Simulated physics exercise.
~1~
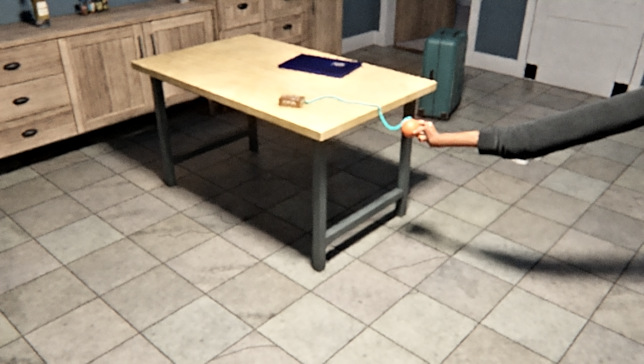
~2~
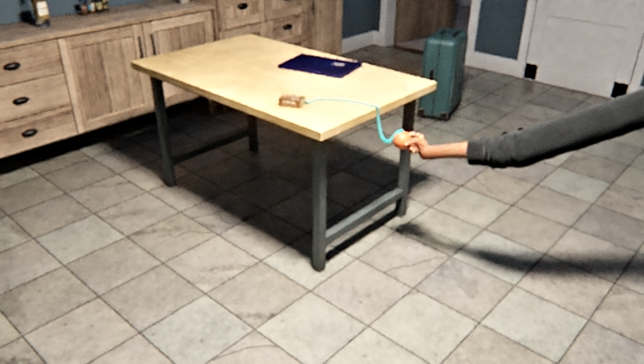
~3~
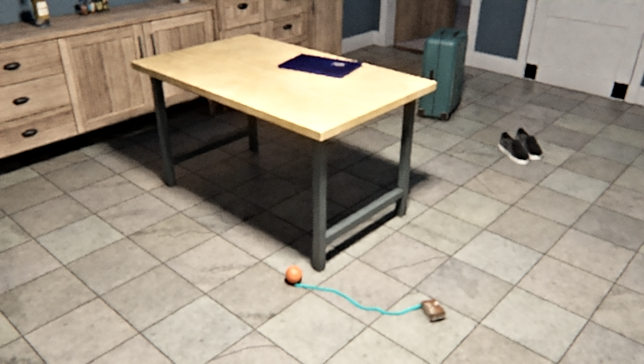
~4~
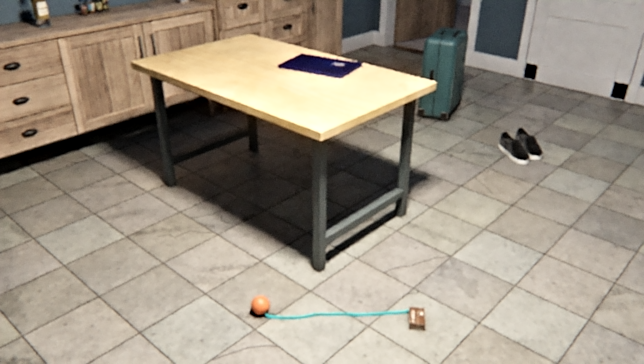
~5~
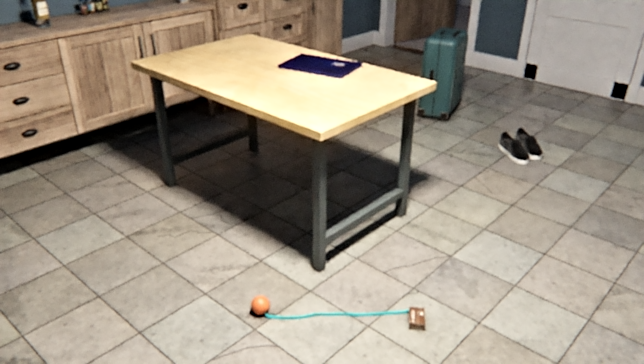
In a tiled room, a hand releases an orange beside a table, its ribbon dragging a small brown box down to the floor.
